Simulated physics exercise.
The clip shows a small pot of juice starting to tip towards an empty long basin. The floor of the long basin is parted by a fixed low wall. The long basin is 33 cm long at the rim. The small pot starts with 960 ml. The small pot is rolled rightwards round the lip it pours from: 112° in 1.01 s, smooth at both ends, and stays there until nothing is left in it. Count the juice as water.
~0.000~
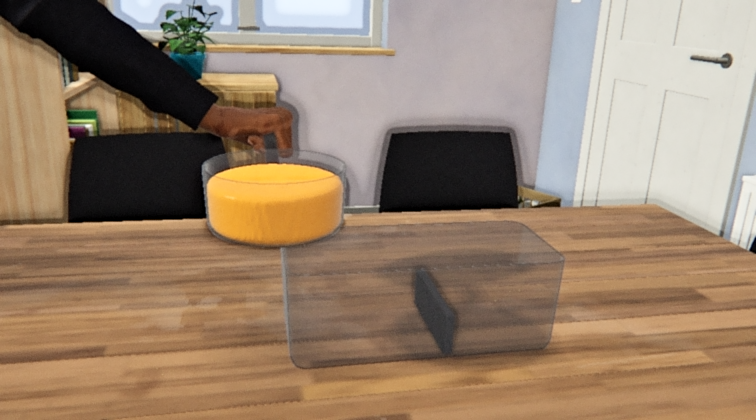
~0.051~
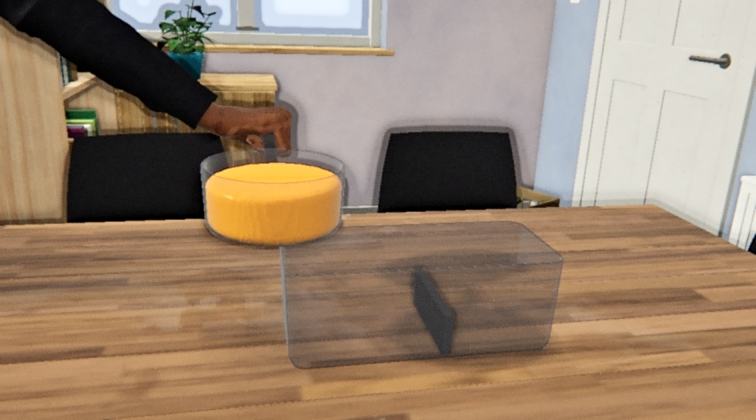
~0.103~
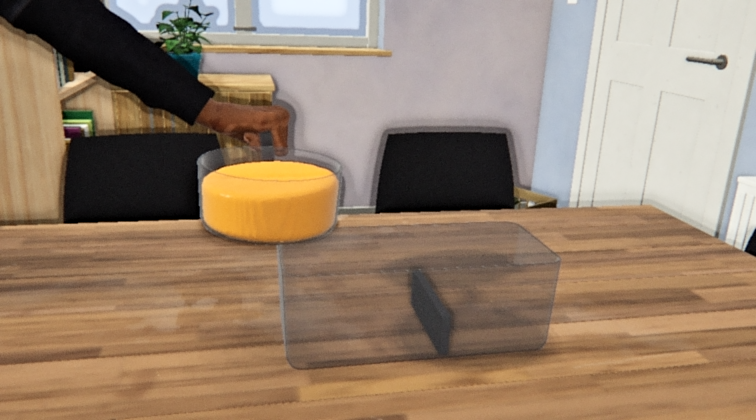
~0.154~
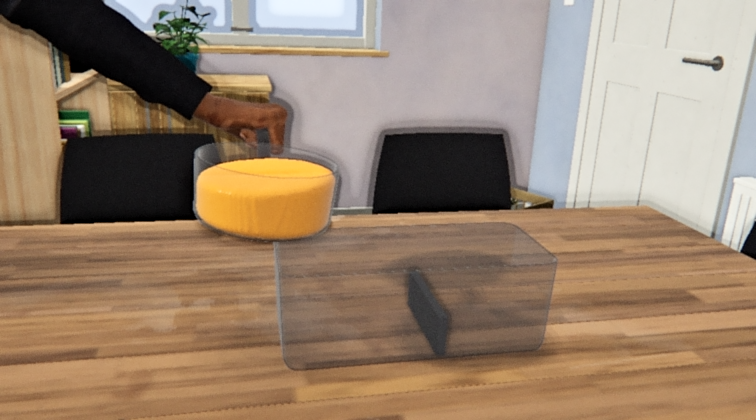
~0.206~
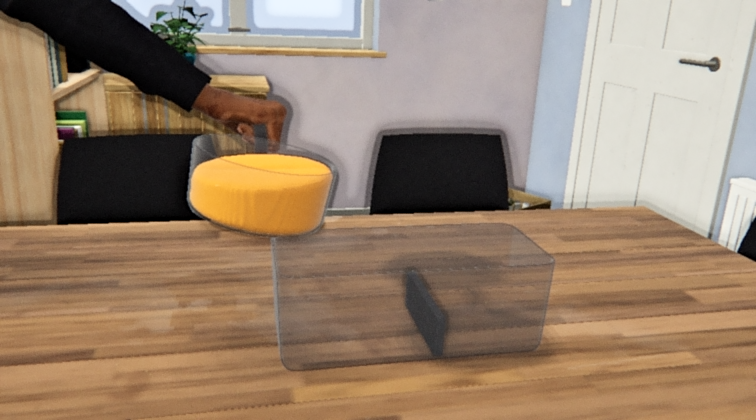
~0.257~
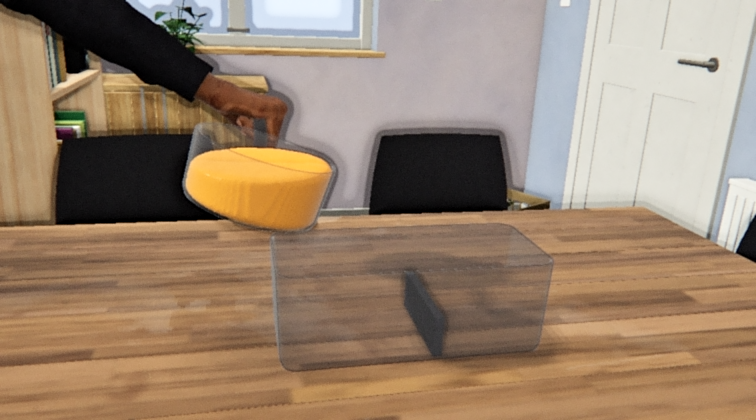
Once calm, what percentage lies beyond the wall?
The far part has some 42 per cent.
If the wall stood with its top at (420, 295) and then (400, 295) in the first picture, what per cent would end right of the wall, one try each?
In turn about 70 and 90 per cent.
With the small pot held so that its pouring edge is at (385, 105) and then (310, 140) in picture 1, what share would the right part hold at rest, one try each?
In turn about 85 and 10 per cent.
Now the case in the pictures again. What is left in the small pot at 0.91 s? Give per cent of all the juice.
Some 5 per cent.
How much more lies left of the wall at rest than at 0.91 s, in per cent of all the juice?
Some 20 per cent.
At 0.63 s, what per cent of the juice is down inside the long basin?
Near 10 in a hundred.
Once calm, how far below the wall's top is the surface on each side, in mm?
Some 30 mm on the left and 30 mm on the right.
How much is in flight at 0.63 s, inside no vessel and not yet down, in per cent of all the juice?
Some 42 per cent.
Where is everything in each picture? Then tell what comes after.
The first picture shows tilt 0°; pouring edge (344, 165); surface from (207, 181) to (341, 179); the long basin's rim runs from (284, 253) to (542, 241); the wall's top is at (434, 292).
The second picture shows tilt 1°; pouring edge (343, 166); surface from (206, 181) to (340, 178).
The third picture shows tilt 3°; pouring edge (341, 166); surface from (203, 180) to (337, 175).
The fourth picture shows tilt 6°; pouring edge (338, 167); surface from (198, 176) to (334, 173).
The fifth picture shows tilt 11°; pouring edge (335, 168); surface from (194, 170) to (332, 169).
The sixth picture shows tilt 17°; pouring edge (334, 168); surface from (190, 162) to (331, 164).
After 0.63 s the tilt is 78° and 47 per cent is still to pour, 11 is left of the wall and 0 right of it.
After 0.91 s the tilt is 109° and 5 per cent is still to pour, 37 is left of the wall and 46 right of it.
After 1.20 s the tilt is 112° and 0 per cent is still to pour, 57 is left of the wall and 42 right of it.
After 1.51 s the tilt is 112° and 0 per cent is still to pour, 57 is left of the wall and 42 right of it.
In the end 57 per cent lies left of the wall, 42 right of it and 1 outside.
